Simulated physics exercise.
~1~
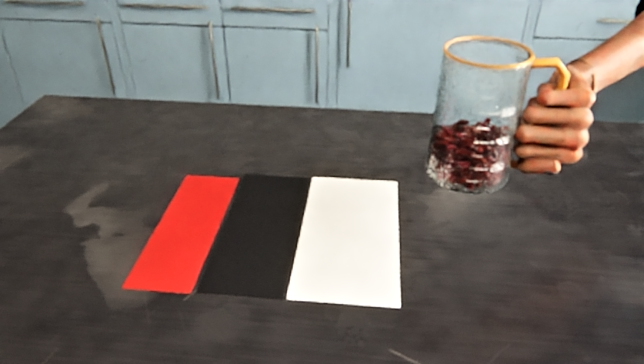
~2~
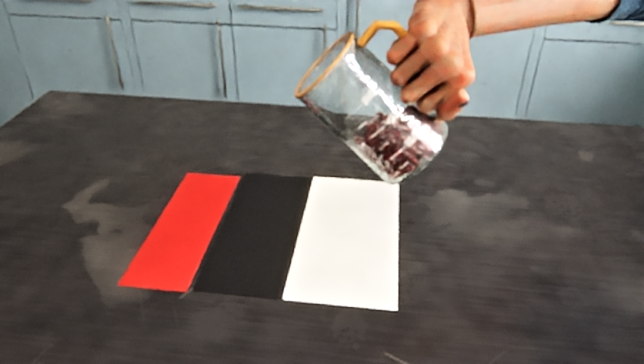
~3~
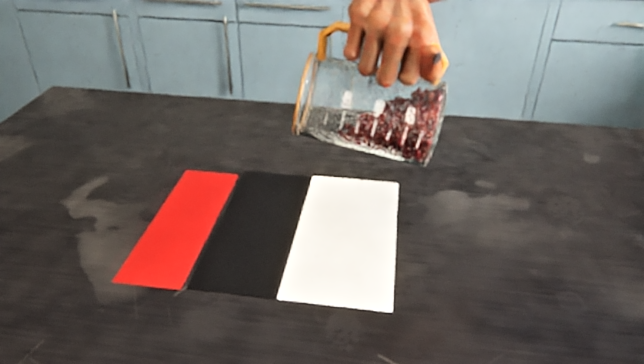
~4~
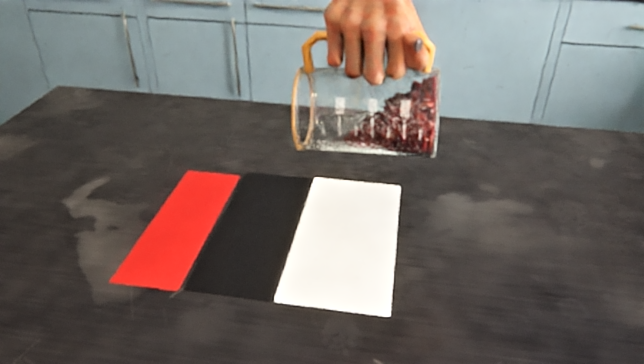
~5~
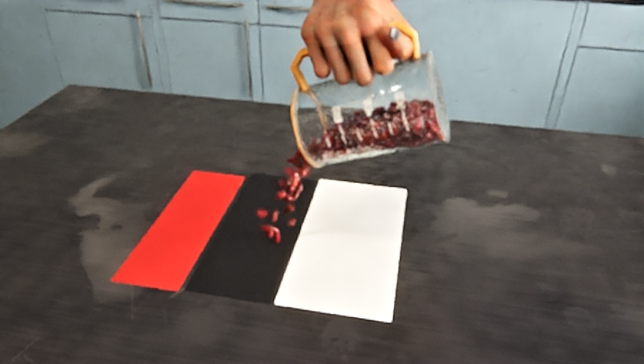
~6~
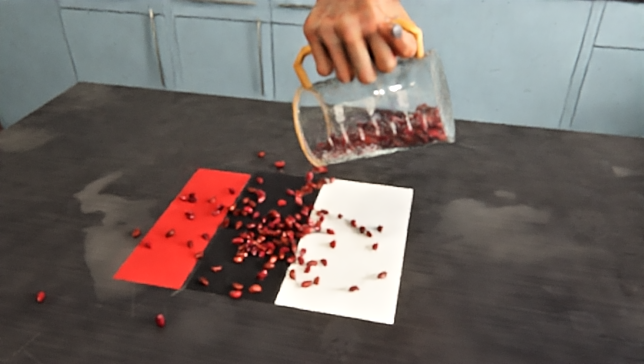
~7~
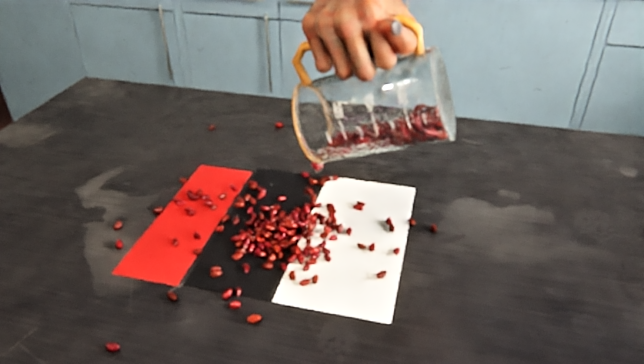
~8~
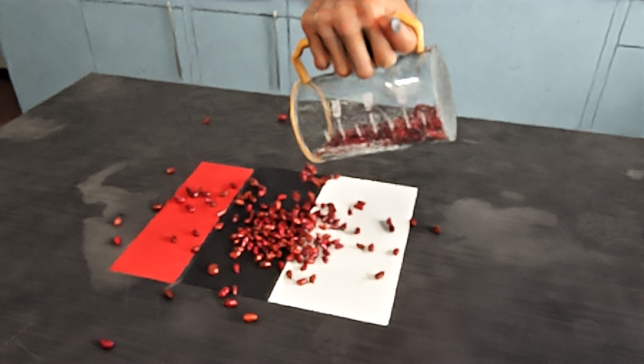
A hand tipping a glass jug of red beans over red, black and white mats, scattering many while some remain inside.
